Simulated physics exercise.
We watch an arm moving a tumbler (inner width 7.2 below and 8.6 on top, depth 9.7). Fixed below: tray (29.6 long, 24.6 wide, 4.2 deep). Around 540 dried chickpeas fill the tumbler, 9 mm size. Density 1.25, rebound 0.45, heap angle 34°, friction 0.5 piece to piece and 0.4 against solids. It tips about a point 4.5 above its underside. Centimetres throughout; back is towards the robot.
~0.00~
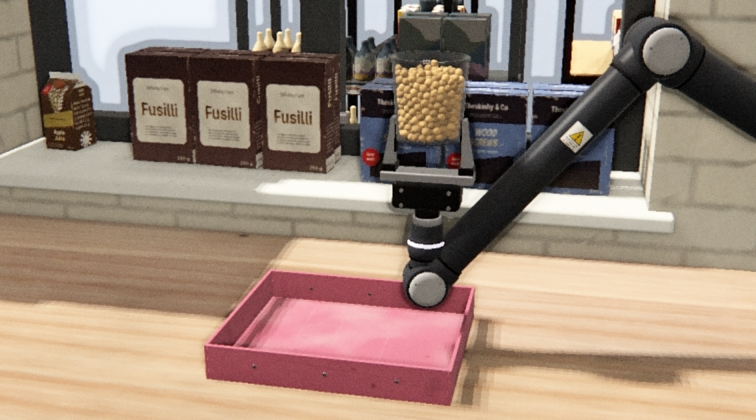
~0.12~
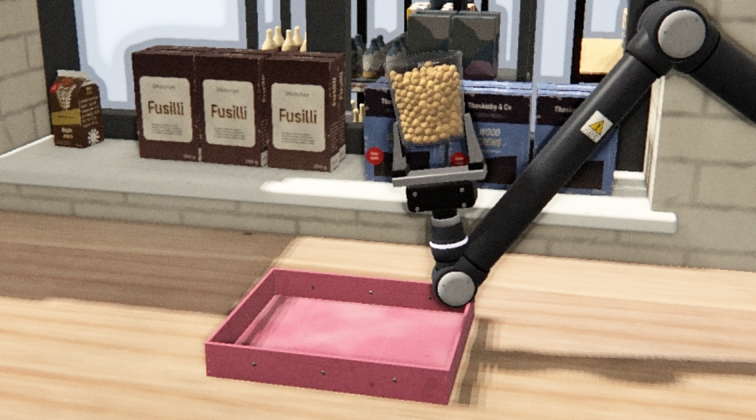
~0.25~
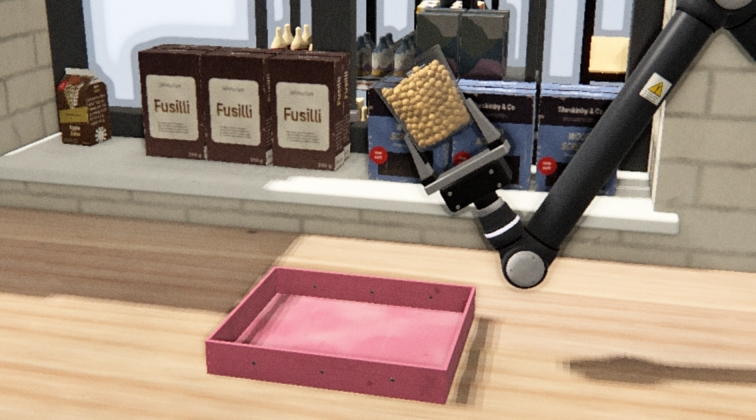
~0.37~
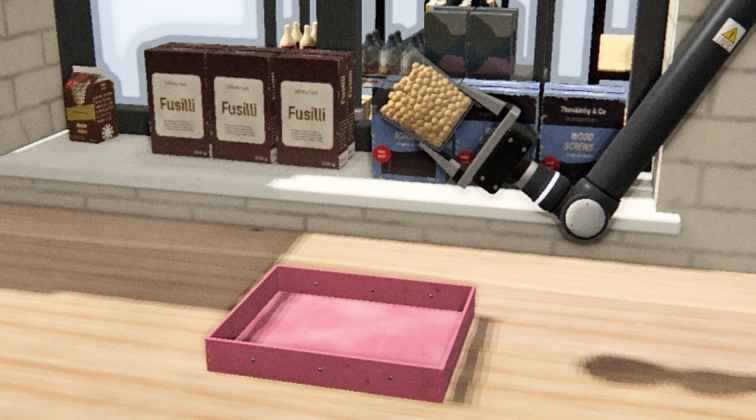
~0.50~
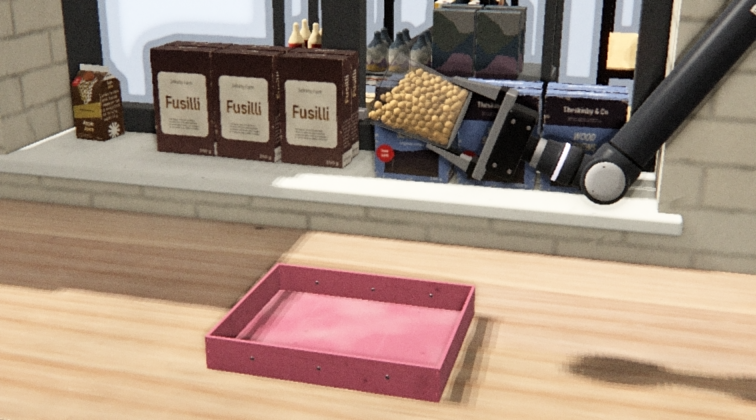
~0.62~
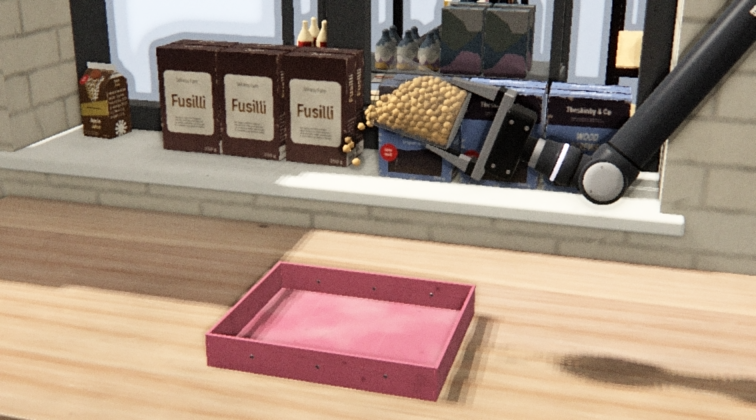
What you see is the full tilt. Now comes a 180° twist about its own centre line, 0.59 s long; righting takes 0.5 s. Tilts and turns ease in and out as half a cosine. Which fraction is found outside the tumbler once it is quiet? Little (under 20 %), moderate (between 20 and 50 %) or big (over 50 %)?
A little share, under 20 %, ends outside the tumbler.
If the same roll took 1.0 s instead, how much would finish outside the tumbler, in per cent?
Then about 15 per cent.
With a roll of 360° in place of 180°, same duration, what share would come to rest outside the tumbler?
In that case some 15 per cent.
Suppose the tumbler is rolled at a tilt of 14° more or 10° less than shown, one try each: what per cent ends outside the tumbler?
About 40 and 5 per cent.
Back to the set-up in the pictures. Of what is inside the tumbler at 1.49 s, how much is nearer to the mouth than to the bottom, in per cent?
Roughly 40 per cent.
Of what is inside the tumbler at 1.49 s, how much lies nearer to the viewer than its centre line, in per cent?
Some 55 per cent.
By 1.06 s, tipped 71°, highest piece 36 above the table; 497 in the tumbler, 28 in the tray, 10 in flight or on a rim.
By 1.49 s, tipped 28°, highest piece 37 above the table; 459 in the tumbler, 70 in the tray, 1 on the table or floor, 5 in flight or on a rim.
By 1.91 s, upright, highest piece 38 above the table; 459 in the tumbler, 75 in the tray, 1 on the table or floor.
By 2.61 s, upright, highest piece 38 above the table; 459 in the tumbler, 75 in the tray, 1 on the table or floor.
Final count, 459 in the tumbler, 75 in the tray, 1 on the table or floor. That is 14 % outside the tumbler.
